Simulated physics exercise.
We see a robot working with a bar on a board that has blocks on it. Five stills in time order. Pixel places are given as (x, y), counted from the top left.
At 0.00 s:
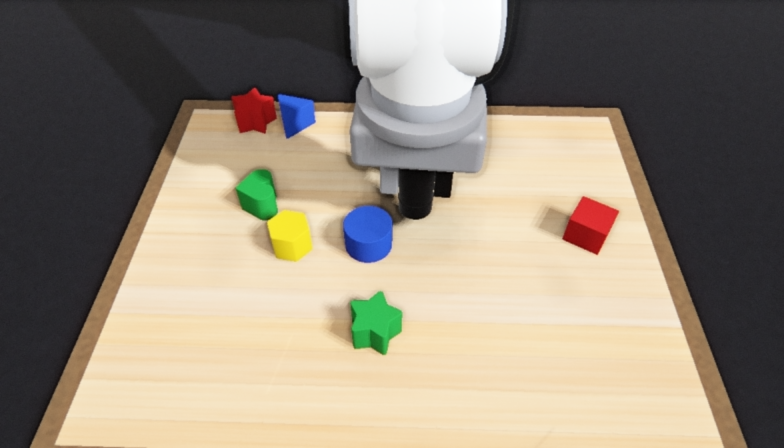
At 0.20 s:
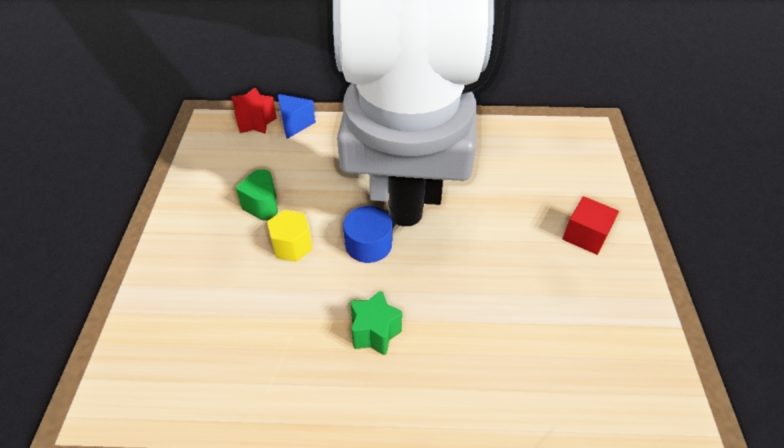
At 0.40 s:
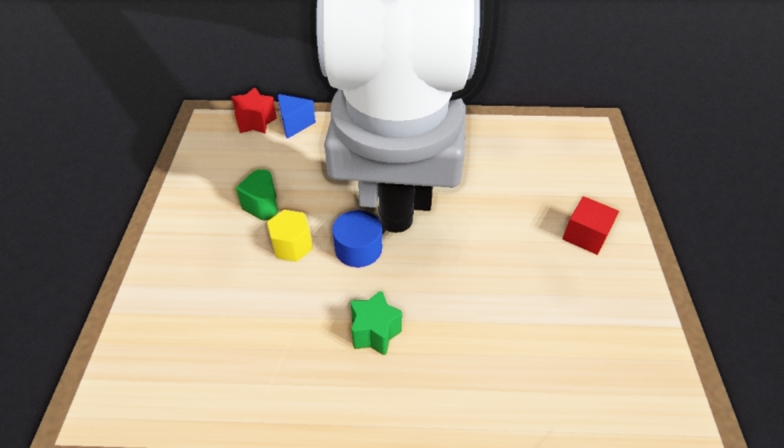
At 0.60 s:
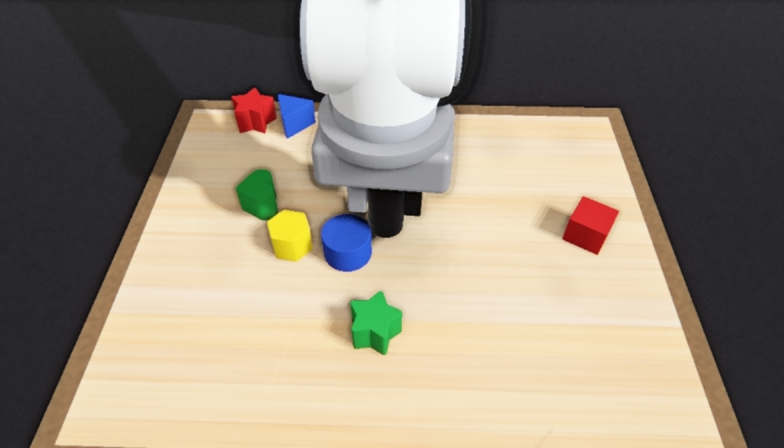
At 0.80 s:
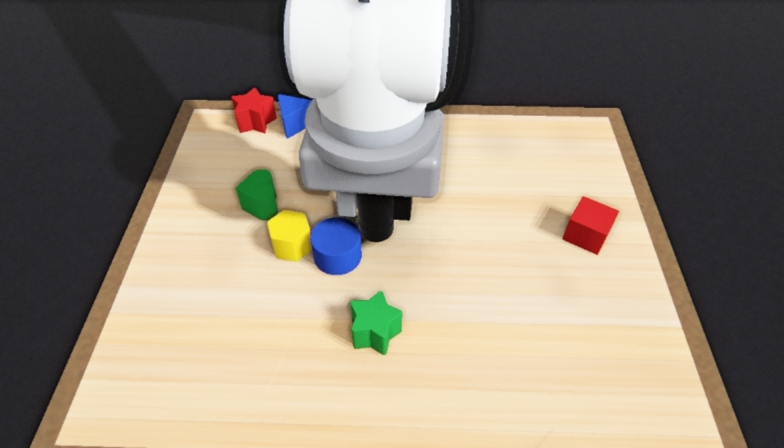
A robot arm with a black bar moved left and slightly toward the viewer, then pushed the blue round block across the wooden board until it was right beside the yellow hexagon.
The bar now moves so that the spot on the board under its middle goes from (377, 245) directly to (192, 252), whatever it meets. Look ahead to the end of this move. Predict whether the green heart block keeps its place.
It is left in place.
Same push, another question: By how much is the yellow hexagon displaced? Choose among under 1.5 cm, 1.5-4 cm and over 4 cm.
Its displacement is above 4 cm.
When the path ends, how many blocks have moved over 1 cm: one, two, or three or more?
Going by the path, two of them shift by more than about 1 cm.
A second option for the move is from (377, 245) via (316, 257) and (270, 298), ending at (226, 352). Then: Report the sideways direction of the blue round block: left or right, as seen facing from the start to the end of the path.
Seen from start to end, it moves right.
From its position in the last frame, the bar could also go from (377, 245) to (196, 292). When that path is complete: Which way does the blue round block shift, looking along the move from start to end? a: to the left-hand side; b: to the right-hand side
That would be a.
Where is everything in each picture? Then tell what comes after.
In the first frame, tip of the bar at (415, 208), middles of tops, green heart block at (257, 184), yellow hexagon at (288, 225), blue round block at (368, 223).
In the second frame, bar at (406, 215), nothing pushed.
In the third frame, bar at (396, 221), blue round block at (357, 228).
In the fourth frame, bar at (386, 226), blue round block at (346, 232).
In the fifth frame, bar at (376, 230), green heart block at (257, 184), yellow hexagon at (288, 225), blue round block at (335, 235).
On the path given first. One third of the way, bar at (312, 233); yellow hexagon at (259, 225), turned 70° clockwise; blue round block at (281, 254).
Two thirds of the way, bar at (248, 235); yellow hexagon at (214, 221), turned 100° clockwise; blue round block at (258, 264).
At the end, bar at (186, 237); green heart block unmoved; yellow hexagon at (161, 212), turned 140° clockwise; blue round block at (258, 264).
